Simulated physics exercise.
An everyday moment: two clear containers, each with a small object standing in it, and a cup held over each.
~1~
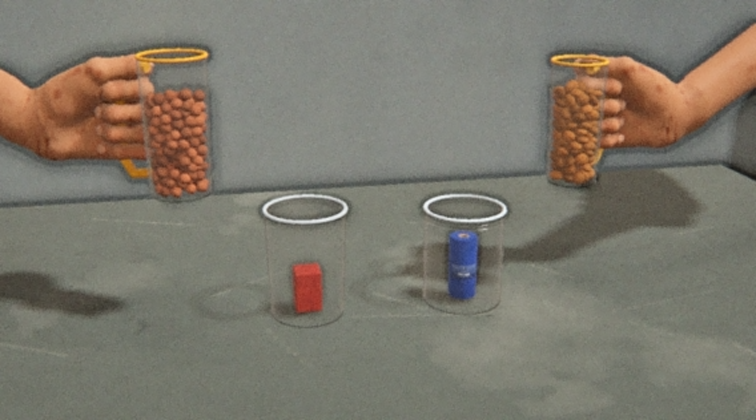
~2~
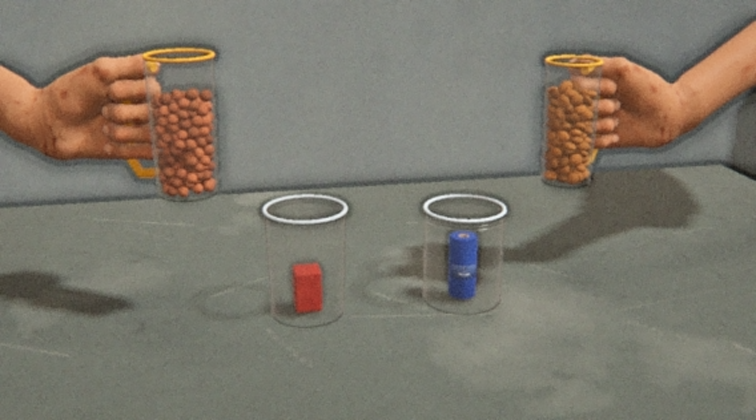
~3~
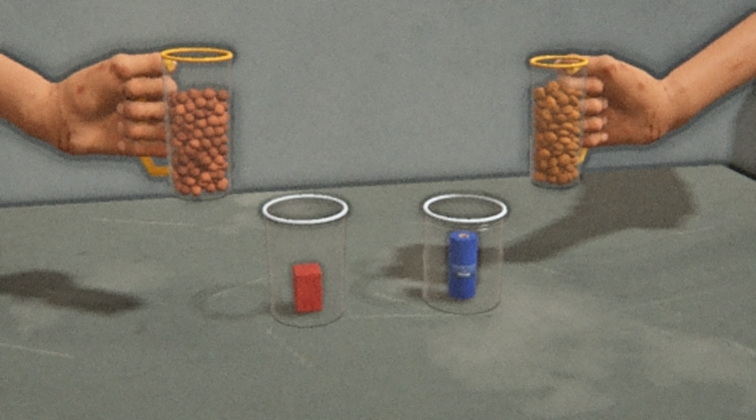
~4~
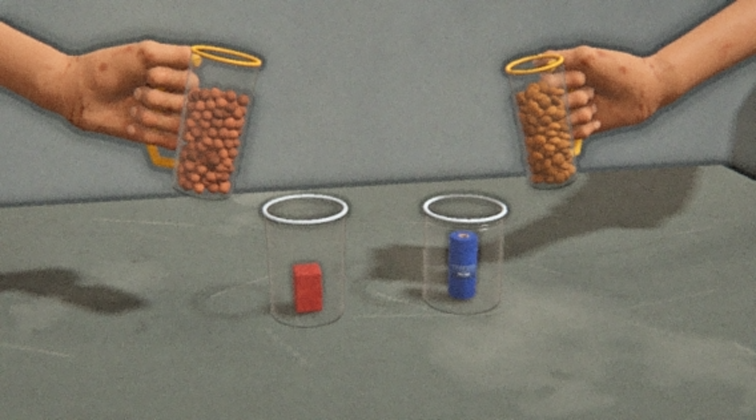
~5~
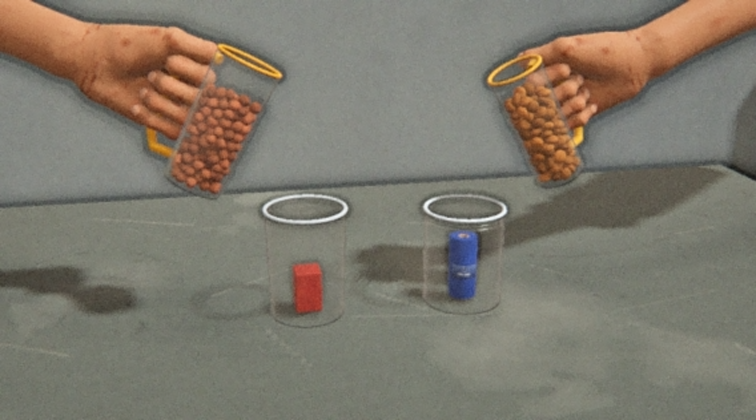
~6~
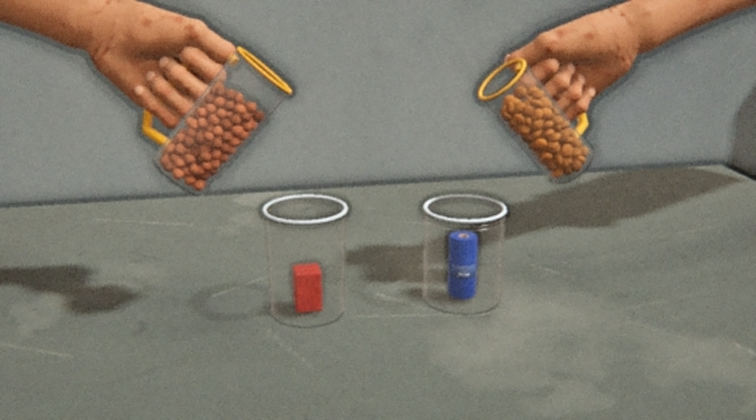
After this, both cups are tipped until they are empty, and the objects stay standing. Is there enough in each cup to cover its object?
Left thing disappears under the fill, right thing keeps its head above the surface.
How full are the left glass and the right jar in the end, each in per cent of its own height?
Near 65 on the left, 50 on the right.
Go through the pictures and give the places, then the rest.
Small block in the left glass at (307, 288), reaching about a third of the way up; left cup at (177, 126), three quarters full of clay pellets; small roll in the right jar at (463, 265), reaching well over half way up; right cup at (575, 122), three quarters full of bits of cat kibble, in the first picture.
Left cup at (184, 126), upright; right cup at (570, 122), upright, in the second picture.
Left cup at (199, 125), tipped 2°; right cup at (557, 123), tipped 2°, in the third picture.
Left cup at (214, 124), tipped 13°; right cup at (544, 123), tipped 13°, in the fourth picture.
Left cup at (220, 124), tipped 27°; right cup at (538, 124), tipped 27°, in the fifth picture.
Small block in the left glass at (307, 288); left cup at (220, 124), tipped 41°; small roll in the right jar at (463, 265); right cup at (538, 124), tipped 41°, in the sixth picture.
Then, 0.33 s after the last picture, left glass empty, all of its cupful still in the cup; right jar empty, all of its cupful still in the cup.
Then, 0.68 s after the last picture, left glass nearly empty, nearly all of its cupful still in the cup; right jar nearly empty, nearly all of its cupful still in the cup.
Then, 1.10 s after the last picture, left glass half full, a stray few of its cupful still in the cup; right jar a third full, none of its cupful still in the cup.
At rest, left glass two thirds full (surface near (306, 245)), one piece on the table; right jar half full (surface near (463, 251)), nothing beside it; the left thing is covered; the right thing is still showing.
